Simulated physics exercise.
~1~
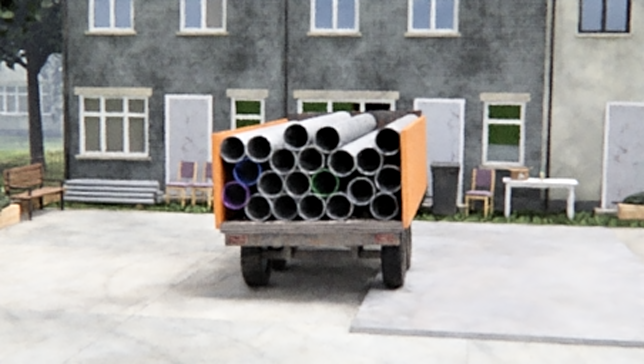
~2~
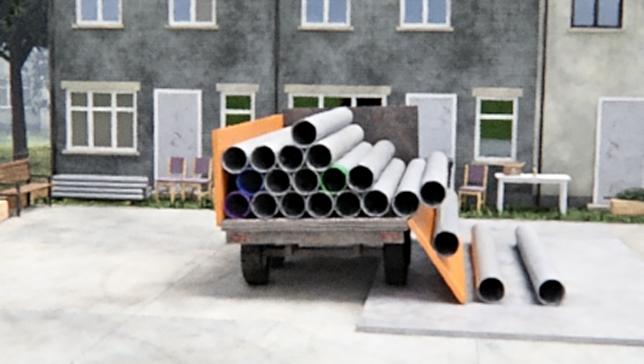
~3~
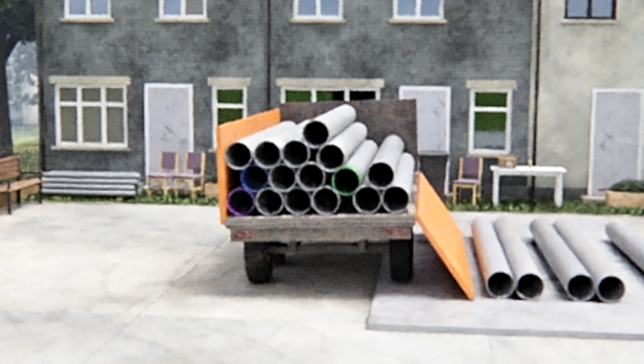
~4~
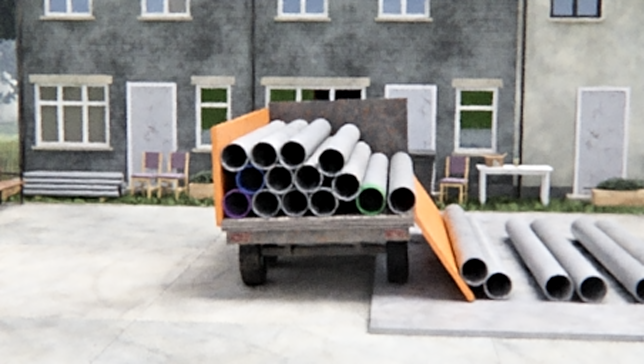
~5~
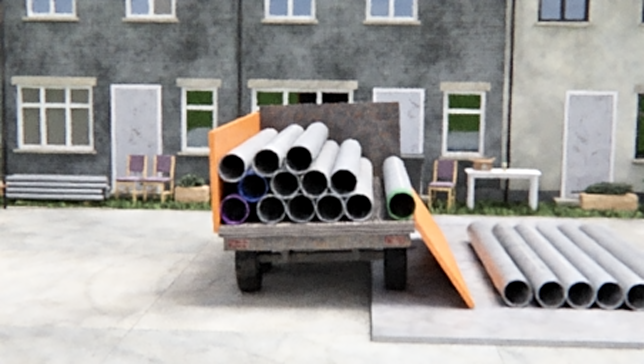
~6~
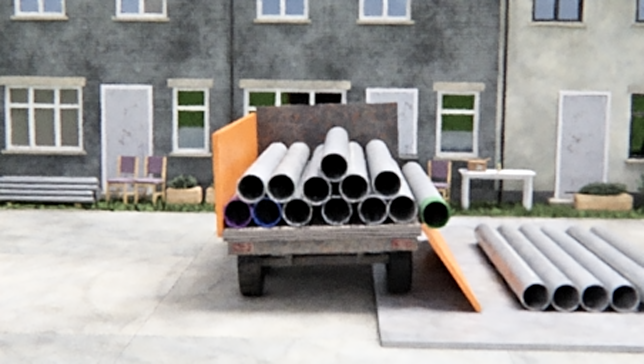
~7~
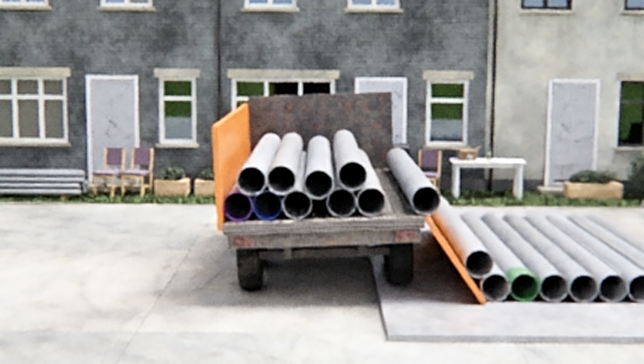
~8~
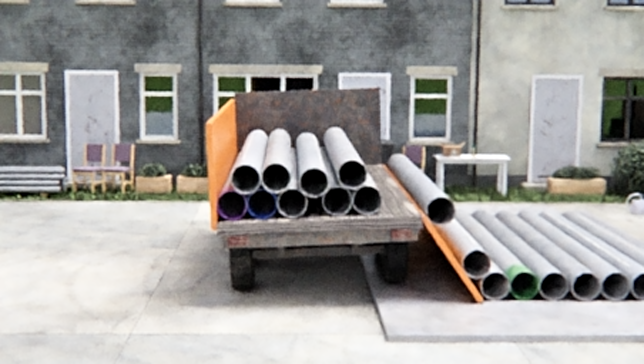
Outside grey terraced houses, grey pipes rolling off a trailer's dropped right side, green-marked one included, others staying stacked aboard.
